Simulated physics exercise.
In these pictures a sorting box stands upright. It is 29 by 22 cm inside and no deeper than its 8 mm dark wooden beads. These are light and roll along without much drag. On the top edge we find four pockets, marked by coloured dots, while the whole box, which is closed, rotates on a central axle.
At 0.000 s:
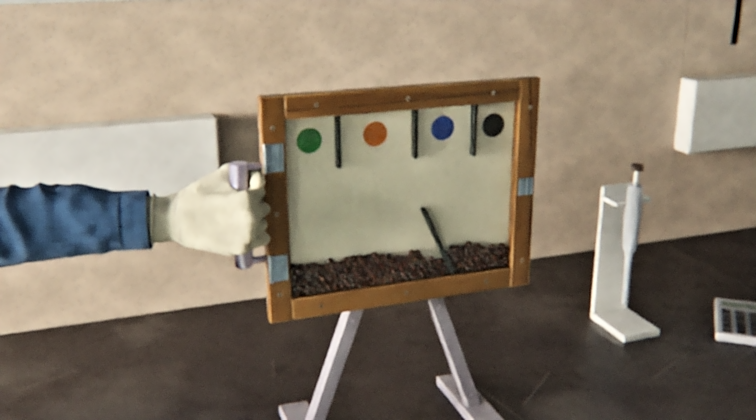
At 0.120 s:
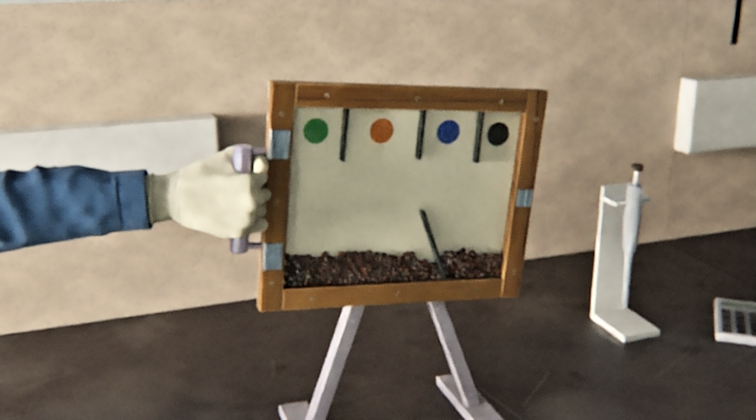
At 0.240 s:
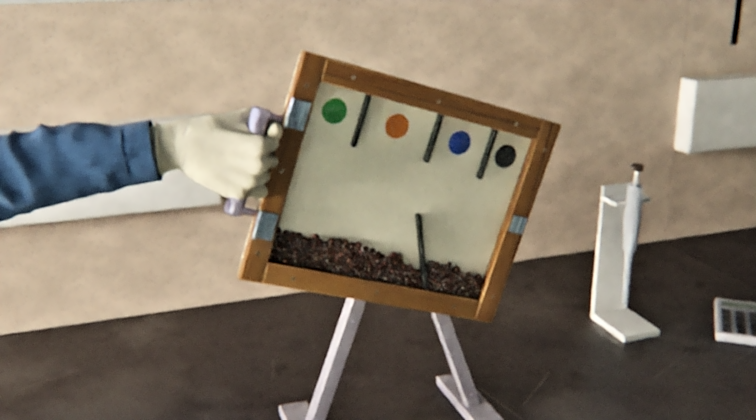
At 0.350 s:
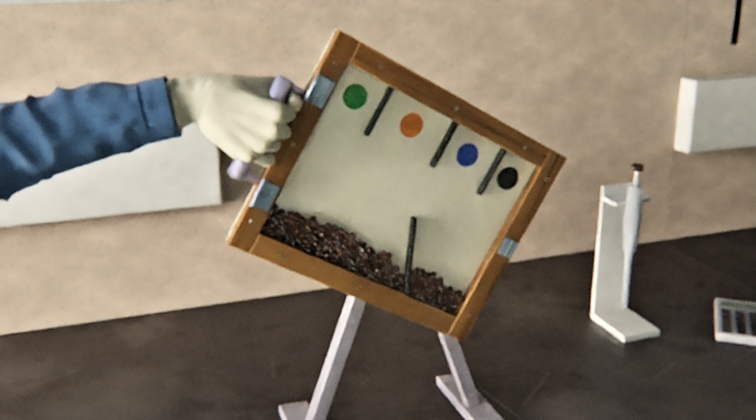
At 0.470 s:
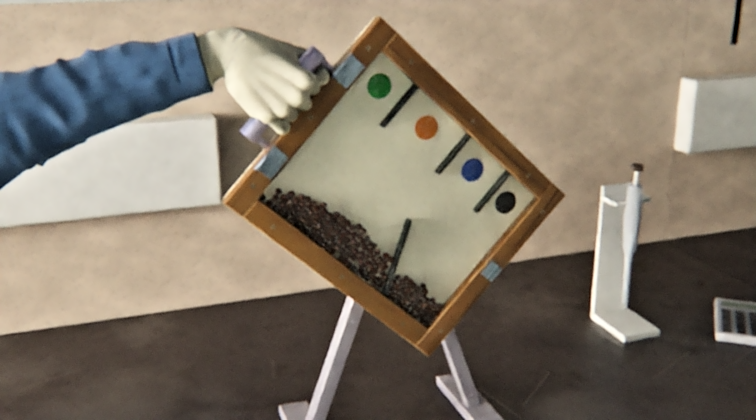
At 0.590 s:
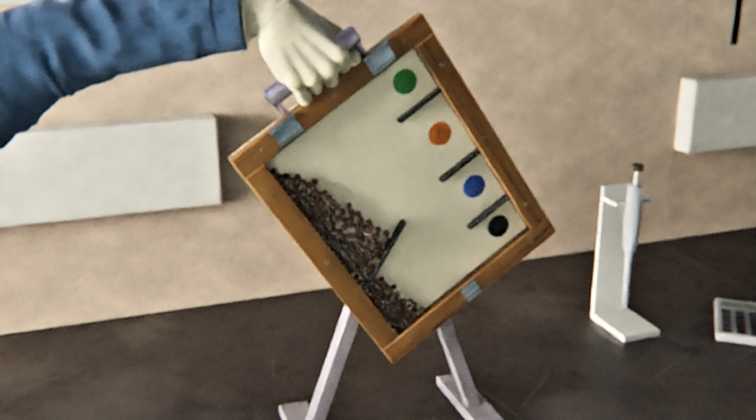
A gloved hand turns a wooden-framed box clockwise on its stand, from level to steeply tilted, while the dark beads inside shift and slope along the lower edge around a slanted partition, beneath green, orange, blue and black dots.
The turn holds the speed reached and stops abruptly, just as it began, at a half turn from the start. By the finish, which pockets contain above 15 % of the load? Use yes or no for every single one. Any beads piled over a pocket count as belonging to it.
Blue pocket: Yes. Black pocket: Yes. Green pocket: No. Orange pocket: Yes.
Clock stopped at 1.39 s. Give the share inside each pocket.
Blue pocket: 25; black pocket: 20; green pocket: 0; orange pocket: 0.
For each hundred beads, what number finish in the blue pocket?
Around 35 percent.
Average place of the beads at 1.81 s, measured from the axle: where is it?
Roughly 5 cm to the left of the axle and 8 cm below it.
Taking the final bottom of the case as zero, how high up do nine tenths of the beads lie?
About 5 cm.
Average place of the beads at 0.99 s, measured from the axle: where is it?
Offset: About 8 cm left, about 2 cm below.
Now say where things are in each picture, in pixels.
In the first picture, level, about 160 beads; beads' middle (399, 267); highest (374, 255); blue (443, 128), black (493, 125), green (309, 141), orange (375, 134); walls (453, 275) to (424, 210).
In the second picture, turned 6° clockwise; beads' middle (393, 267); highest (287, 257).
In the third picture, turned 18° clockwise; beads' middle (378, 265); highest (278, 230).
In the fourth picture, turned 30° clockwise; beads' middle (366, 260); highest (275, 207).
In the fifth picture, turned 43° clockwise; beads' middle (360, 256); highest (279, 191).
In the sixth picture, turned 56° clockwise; beads' middle (355, 251); highest (274, 171); blue (474, 186), black (498, 226), green (405, 82), orange (440, 134); partition tips (400, 121), (442, 180), (470, 227).
After 0.99 s, it has turned 99°, the beads' middle is 8 cm left of and 2 cm below the axle; inside pockets, nothing yet.
After 1.81 s, it has turned 180°, the beads' middle is 5 cm left of and 8 cm below the axle; inside pockets, blue 35 %, black 25 %, orange 35 %.
All still by 2.4 s, blue 35 %, black 30 %, green 0 %, orange 35 %.
